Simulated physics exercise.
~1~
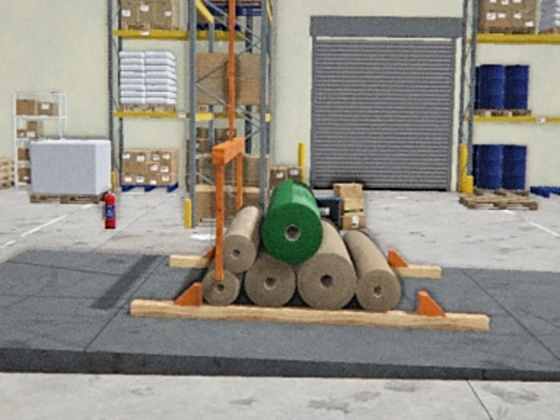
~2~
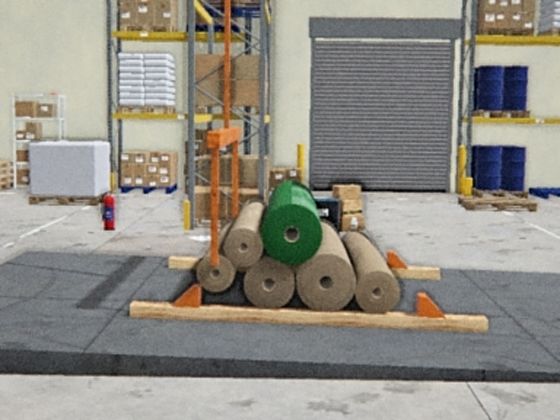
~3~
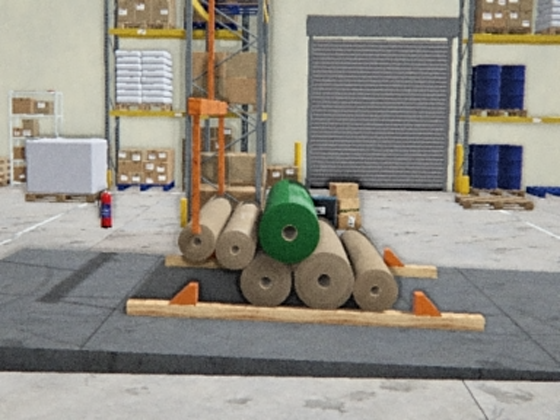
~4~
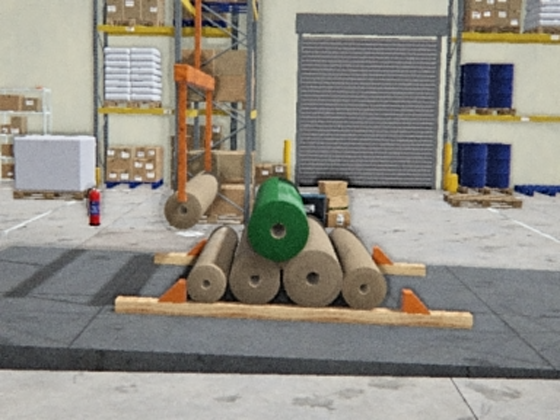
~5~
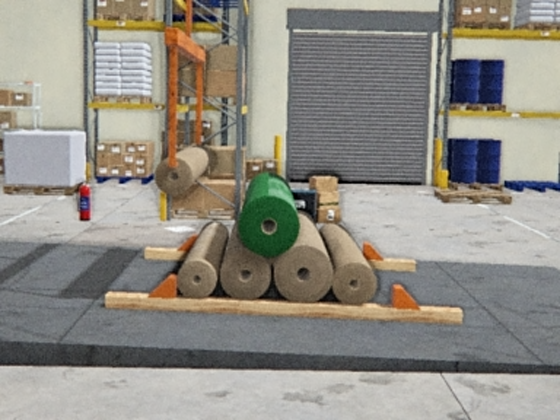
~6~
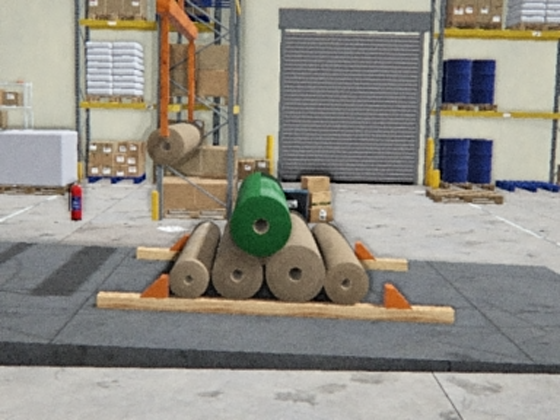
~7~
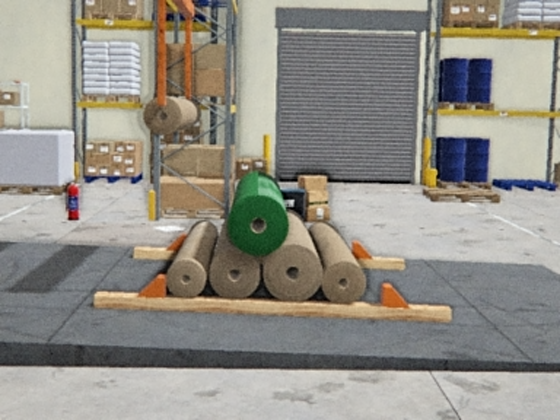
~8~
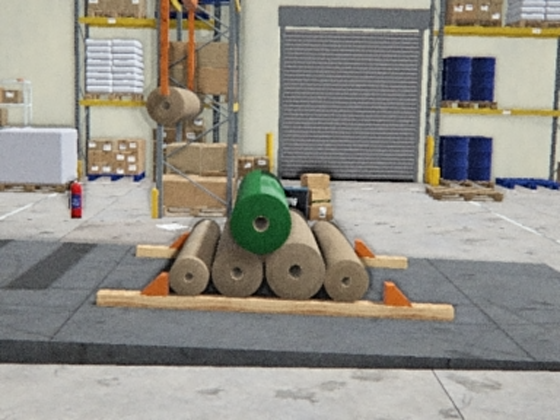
The clip opens on brown rolls stacked on timber bearers between orange wedges in a warehouse, with a green roll on top. An orange lifting frame holds the brown roll at the lower left and draws it upward out of the stack. As it rises, the brown roll resting beside the green one drops into the gap at the left end of the bottom row. The lifted roll keeps climbing in front of the shelving while the view pans slightly right. It ends hanging high at the left, with the green roll still in place above four brown ones.
